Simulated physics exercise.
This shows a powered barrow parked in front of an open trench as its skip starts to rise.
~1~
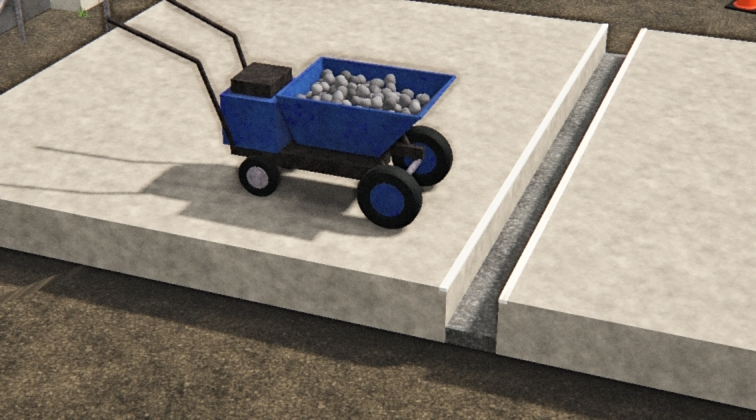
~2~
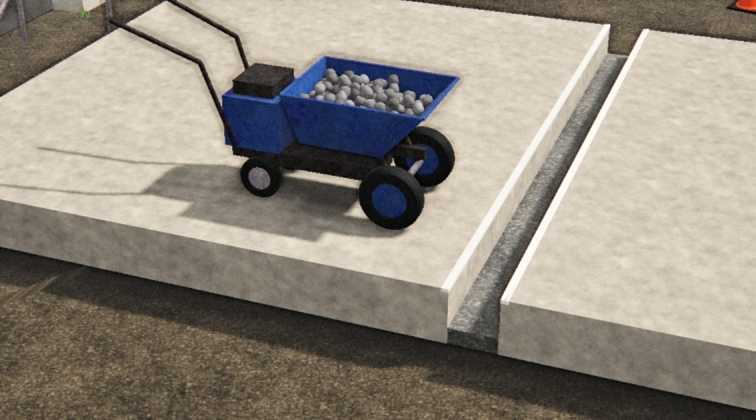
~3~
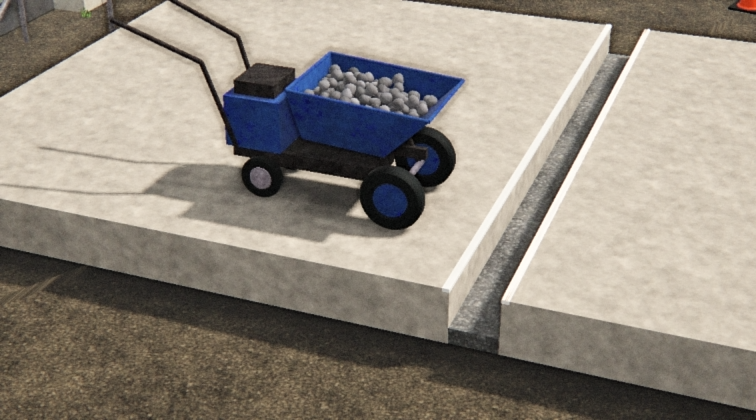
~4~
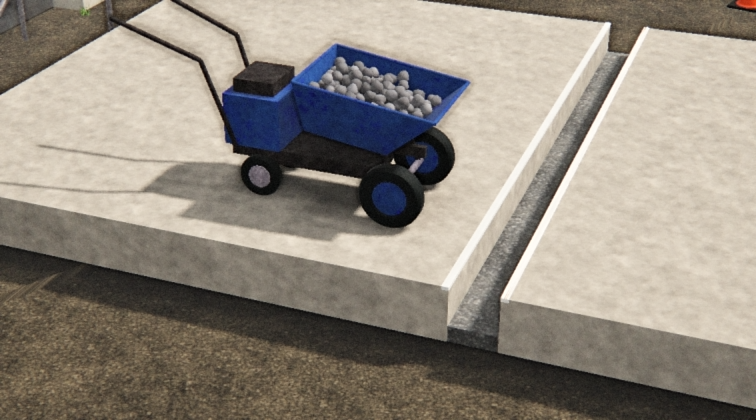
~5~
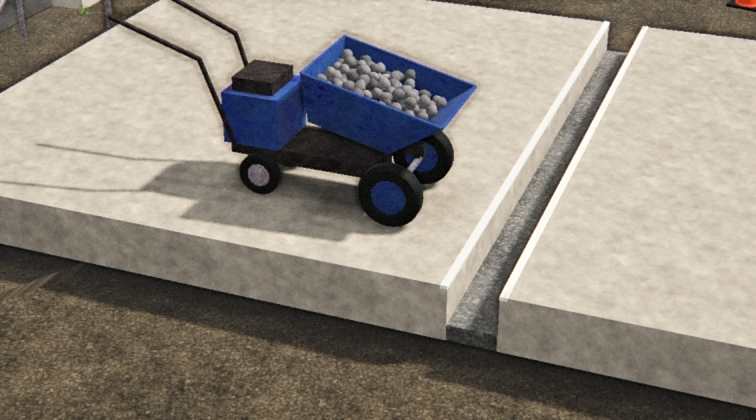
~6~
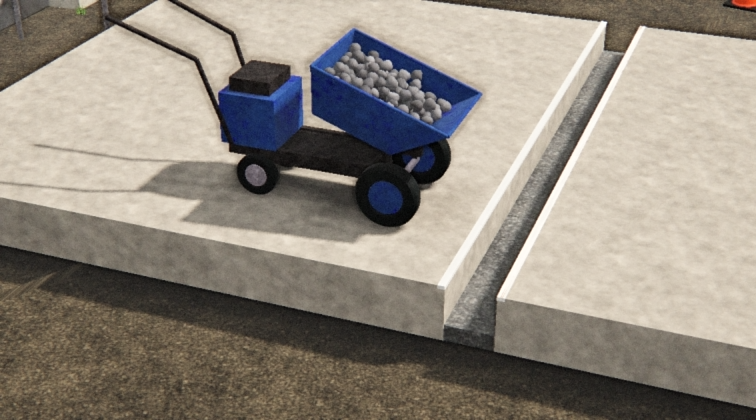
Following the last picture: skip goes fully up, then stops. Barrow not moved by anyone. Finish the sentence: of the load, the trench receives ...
The majority.
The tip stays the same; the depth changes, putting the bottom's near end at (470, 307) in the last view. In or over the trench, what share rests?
Estimated share: Approx. 60 %.
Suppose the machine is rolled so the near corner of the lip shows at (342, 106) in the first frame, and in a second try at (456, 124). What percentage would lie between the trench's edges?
The first stop gives 30 per cent; the second gives 10 per cent.
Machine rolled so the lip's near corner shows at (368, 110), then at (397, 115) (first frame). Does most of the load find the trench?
The bulk; the bulk.
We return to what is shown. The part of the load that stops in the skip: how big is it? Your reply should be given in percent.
My estimate is about 0 per cent.
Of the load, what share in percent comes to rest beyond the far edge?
Roughly 25 percent.
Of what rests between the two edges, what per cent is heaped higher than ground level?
I'd put it near 0 in a hundred.
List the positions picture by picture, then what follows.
The first frame shows lip of the skip at (419, 118), level; top of the load at (352, 88), round cobbles; first edge of the trench at (459, 261); far edge at (517, 272), the trench under half as wide as the skip, and about as deep as wide.
The second frame shows lip of the skip at (423, 120), level; top of the load at (355, 93).
The third frame shows lip of the skip at (429, 122), tipped barely; top of the load at (343, 90).
The fourth frame shows lip of the skip at (434, 124), tipped a little; top of the load at (349, 84).
The fifth frame shows lip of the skip at (442, 129), tipped a little; top of the load at (346, 85).
The sixth frame shows lip of the skip at (448, 137), tipped clearly; top of the load at (353, 81); first edge of the trench at (458, 259); far edge at (515, 270).
Soon after the last picture, skip tipped steeply; all in the skip.
A little later, skip tipped steeply; about two thirds in the skip; about a quarter in or heaped over the trench; a small part beyond it; a small part falling.
Later still, skip tipped right over; a stray few in the skip; about two thirds in or heaped over the trench; about a quarter beyond it.
By the end, skip tipped right over; most in or heaped over the trench; about a quarter beyond it.
